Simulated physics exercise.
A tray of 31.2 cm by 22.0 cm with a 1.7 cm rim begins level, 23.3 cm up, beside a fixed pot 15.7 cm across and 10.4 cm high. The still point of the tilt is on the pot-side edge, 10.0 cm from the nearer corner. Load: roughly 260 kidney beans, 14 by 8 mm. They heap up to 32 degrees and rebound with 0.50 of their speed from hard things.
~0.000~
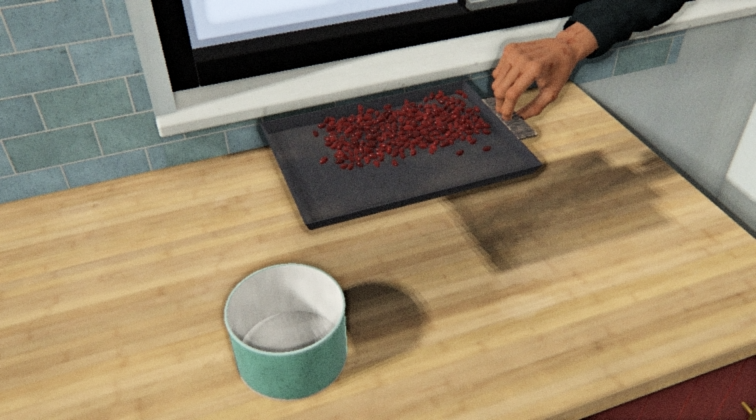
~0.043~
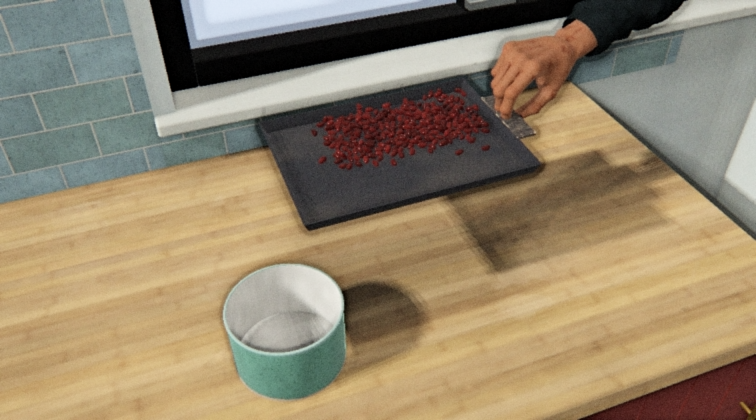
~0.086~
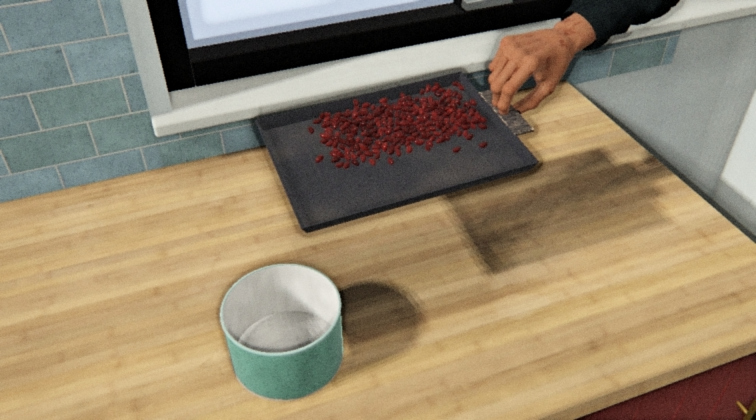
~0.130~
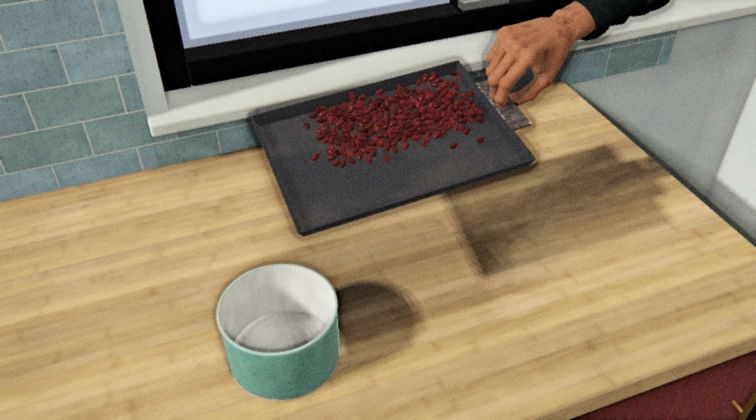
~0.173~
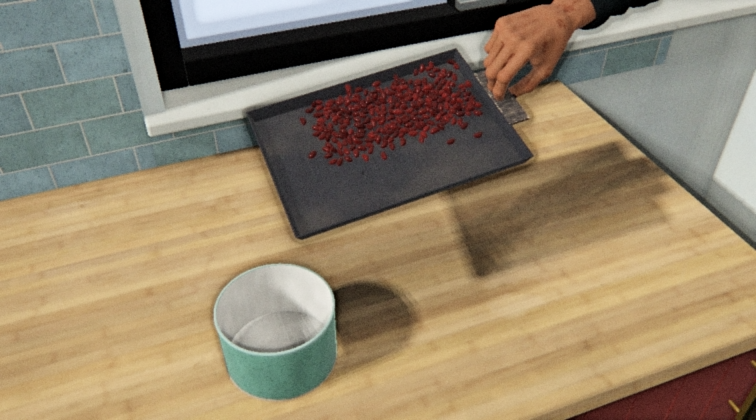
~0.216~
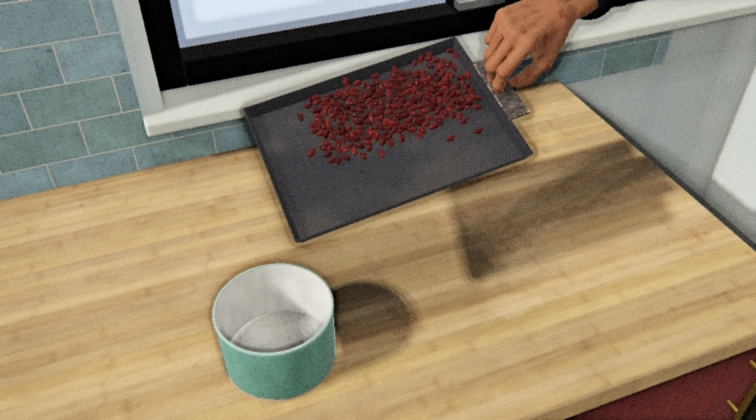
To begin with, a dark tray scattered with red kidney beans lies level on a wooden counter, a hand gripping its right end, with a green pot standing in front. The hand then raises the tray's back edge, slowly and then more steeply, while the beans stay clustered toward the back.
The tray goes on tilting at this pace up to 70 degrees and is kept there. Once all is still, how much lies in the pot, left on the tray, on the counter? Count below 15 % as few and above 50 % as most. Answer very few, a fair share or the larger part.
Pot: The larger part, tray: Very few, counter: A fair share.
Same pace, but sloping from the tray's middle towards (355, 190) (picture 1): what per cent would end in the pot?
Some 95 per cent.
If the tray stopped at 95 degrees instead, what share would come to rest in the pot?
It would be near 65 per cent.
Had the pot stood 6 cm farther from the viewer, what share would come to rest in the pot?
Then about 15 per cent.
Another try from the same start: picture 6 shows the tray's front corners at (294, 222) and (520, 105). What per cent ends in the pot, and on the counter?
Pot 15, counter 80.
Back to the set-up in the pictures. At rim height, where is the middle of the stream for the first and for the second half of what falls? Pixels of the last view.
At about (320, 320), then at (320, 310).
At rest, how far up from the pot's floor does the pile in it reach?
About 2.0 cm.
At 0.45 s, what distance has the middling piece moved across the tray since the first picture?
Roughly 4 cm.
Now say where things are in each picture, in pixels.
The first picture shows tray tilt 0 degrees, front corners at (309, 219) and (535, 162); middle of the pieces at (403, 129); pot at (285, 306).
The second picture shows tray tilt 1 degrees, front corners at (308, 220) and (534, 162); middle of the pieces at (401, 128).
The third picture shows tray tilt 3 degrees, front corners at (305, 223) and (532, 160), lowest corner left front; middle of the pieces at (398, 124).
The fourth picture shows tray tilt 8 degrees, front corners at (302, 227) and (529, 157), lowest corner left front; middle of the pieces at (395, 118).
The fifth picture shows tray tilt 13 degrees, front corners at (300, 231) and (526, 154), lowest corner left front; middle of the pieces at (392, 112).
The sixth picture shows tray tilt 17 degrees, front corners at (299, 235) and (526, 151), lowest corner left front; middle of the pieces at (390, 107); pot at (273, 306). The tray's pace is about 110 degrees a second.
After 0.45 s, tilt 44 degrees; the tray holds 100 %, the pot 0 %.
After 0.61 s, tilt 62 degrees; the tray holds 95 %, the pot 0 %.
After 0.90 s, tilt 70 degrees; the tray holds 10 %, the pot 55 %.
At rest (2.0 s), pot 65 %, tray 5 %, counter 30 %.
